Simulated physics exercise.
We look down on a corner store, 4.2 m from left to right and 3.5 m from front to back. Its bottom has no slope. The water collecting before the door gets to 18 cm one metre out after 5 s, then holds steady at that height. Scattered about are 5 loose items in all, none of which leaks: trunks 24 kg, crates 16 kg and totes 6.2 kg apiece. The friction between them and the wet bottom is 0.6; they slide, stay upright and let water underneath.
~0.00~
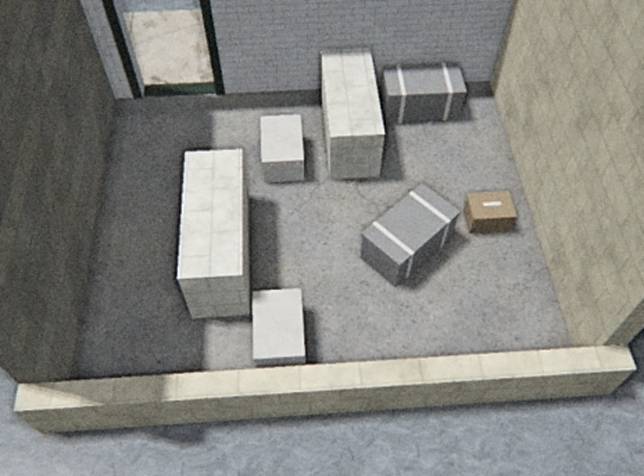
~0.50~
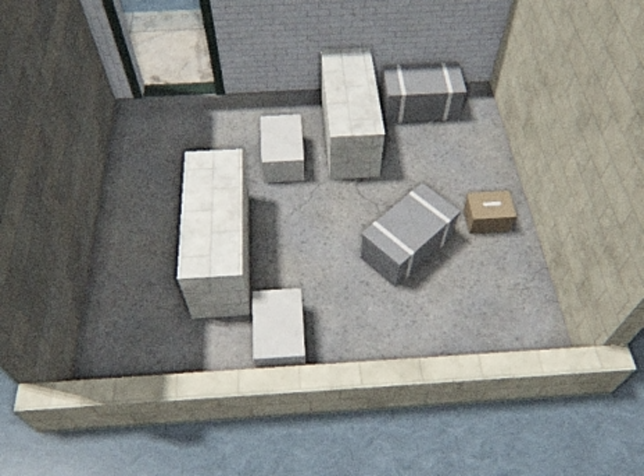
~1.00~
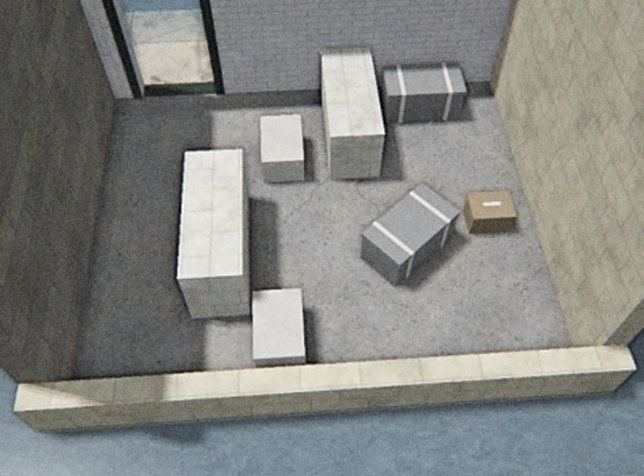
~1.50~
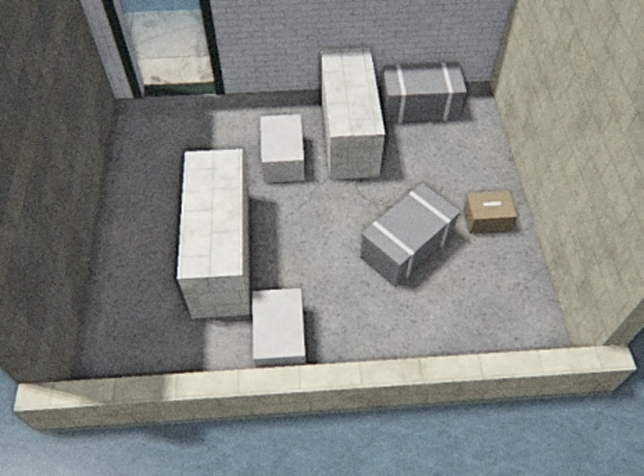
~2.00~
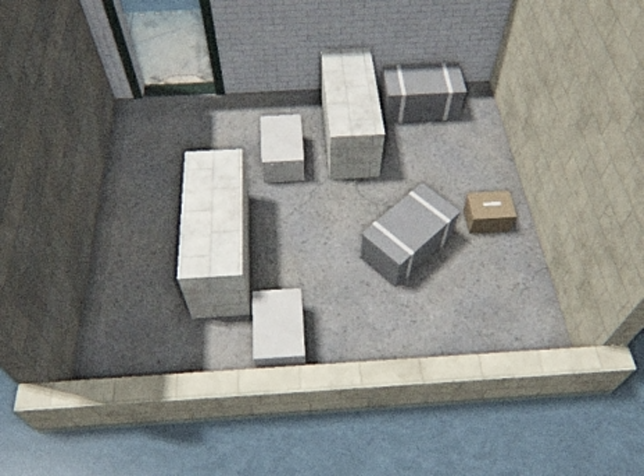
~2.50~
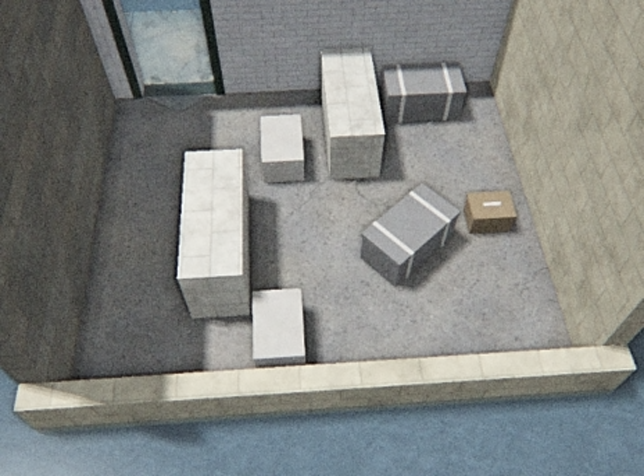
A walled storeroom held pale blocks, grey strapped boxes and a small brown box, all sitting still, while bluish water spread outside and a little finally crept in at the doorway.
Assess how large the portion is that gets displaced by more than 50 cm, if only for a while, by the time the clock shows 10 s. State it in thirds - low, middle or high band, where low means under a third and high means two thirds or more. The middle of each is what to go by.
Low band.
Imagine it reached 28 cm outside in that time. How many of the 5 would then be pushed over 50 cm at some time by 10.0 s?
That would make 1 of them.
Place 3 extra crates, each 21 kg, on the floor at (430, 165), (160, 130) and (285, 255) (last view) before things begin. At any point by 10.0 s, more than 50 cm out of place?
In order: Below the mark, above the mark, below the mark.
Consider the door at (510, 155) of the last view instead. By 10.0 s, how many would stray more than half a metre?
Then the count would be 0.
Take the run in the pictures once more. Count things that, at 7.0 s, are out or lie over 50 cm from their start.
0.
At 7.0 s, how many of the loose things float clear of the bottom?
Then: 0.
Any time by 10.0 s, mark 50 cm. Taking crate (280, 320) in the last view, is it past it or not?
That one ends up beyond the limit.
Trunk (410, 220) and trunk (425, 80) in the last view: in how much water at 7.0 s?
Some 1 cm at the first, some 0 cm at the second.
After 3.5 s 0 of 5 are over 50 cm from their spots; 0 afloat.
After 4.5 s 0 of 5 are over 50 cm from their spots; 0 afloat.
After 7.0 s 0 of 5 are over 50 cm from their spots; 0 afloat.
After 10.0 s 1 of 5 are over 50 cm from their spots, and 1 have been at some point; 0 afloat.
